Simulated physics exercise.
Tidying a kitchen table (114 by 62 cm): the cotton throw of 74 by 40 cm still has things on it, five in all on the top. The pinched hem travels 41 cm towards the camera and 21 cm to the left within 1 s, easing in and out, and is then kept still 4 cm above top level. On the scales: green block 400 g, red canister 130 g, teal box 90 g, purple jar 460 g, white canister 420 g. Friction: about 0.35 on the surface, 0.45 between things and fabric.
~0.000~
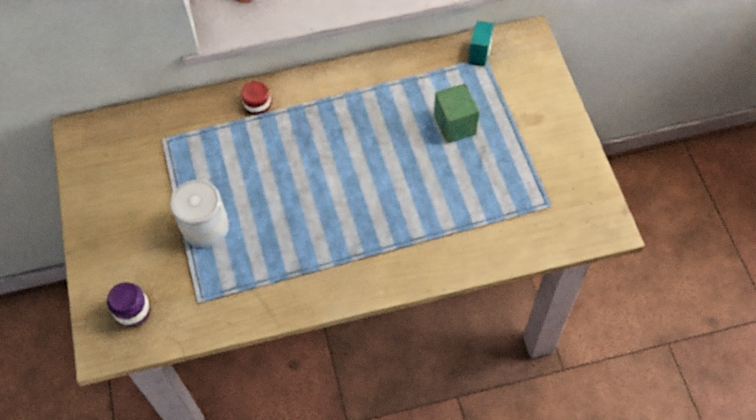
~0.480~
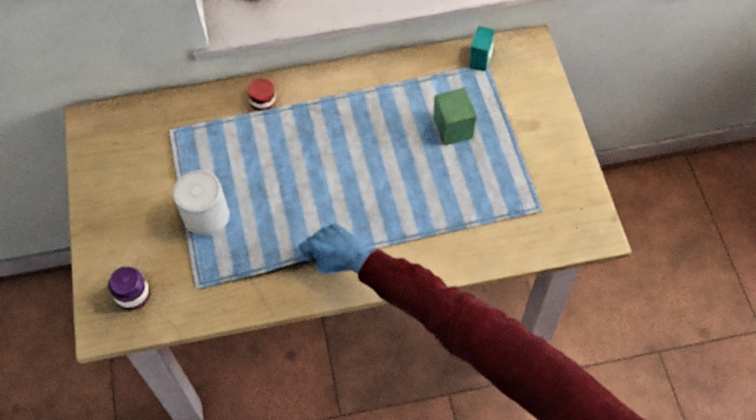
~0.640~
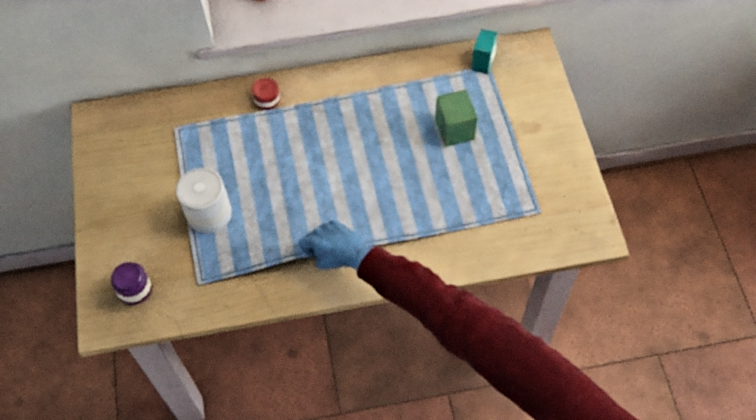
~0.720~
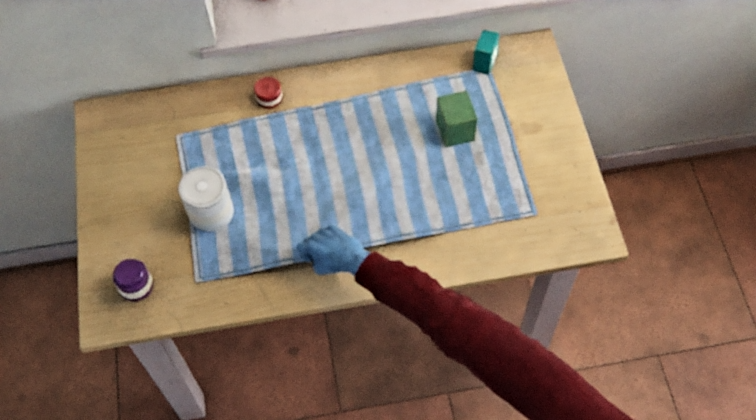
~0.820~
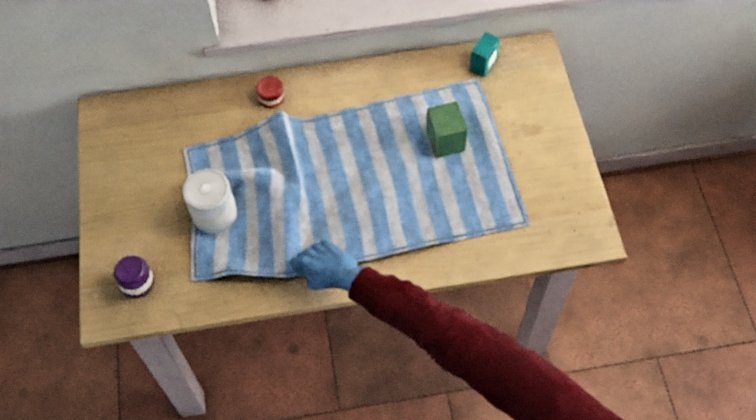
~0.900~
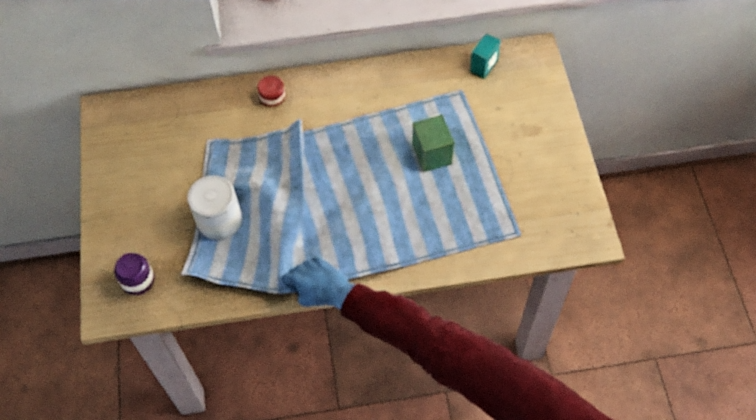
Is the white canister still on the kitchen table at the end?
The white canister goes over the edge.
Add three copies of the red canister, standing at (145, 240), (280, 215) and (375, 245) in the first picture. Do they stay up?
In turn: Stays up, drops off, falls off.
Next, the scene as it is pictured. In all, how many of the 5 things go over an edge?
I count 1.
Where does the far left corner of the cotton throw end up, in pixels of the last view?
At about (217, 276).
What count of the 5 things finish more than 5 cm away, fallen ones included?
I count 2.
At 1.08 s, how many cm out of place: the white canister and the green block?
About: White canister 10 cm, green block 20 cm.
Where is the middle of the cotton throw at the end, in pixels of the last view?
Near (252, 351).
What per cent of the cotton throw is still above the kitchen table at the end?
About 35 per cent.
By 1.1 s, 90 % of the cotton throw is still over the top; white canister 12 cm off its start, green block 19 cm off its start.
By 1.3 s, 65 % of the cotton throw is still over the top; white canister 23 cm off its start, green block 32 cm off its start.
By 1.4 s, 40 % of the cotton throw is still over the top; white canister 33 cm off its start at (220, 333), green block 42 cm off its start at (350, 254).
By 1.6 s, 35 % of the cotton throw is still over the top; white canister over the edge, green block 46 cm off its start.
By 3.2 s, 35 % of the cotton throw is still over the top; white canister over the edge, green block 46 cm off its start at (344, 271).
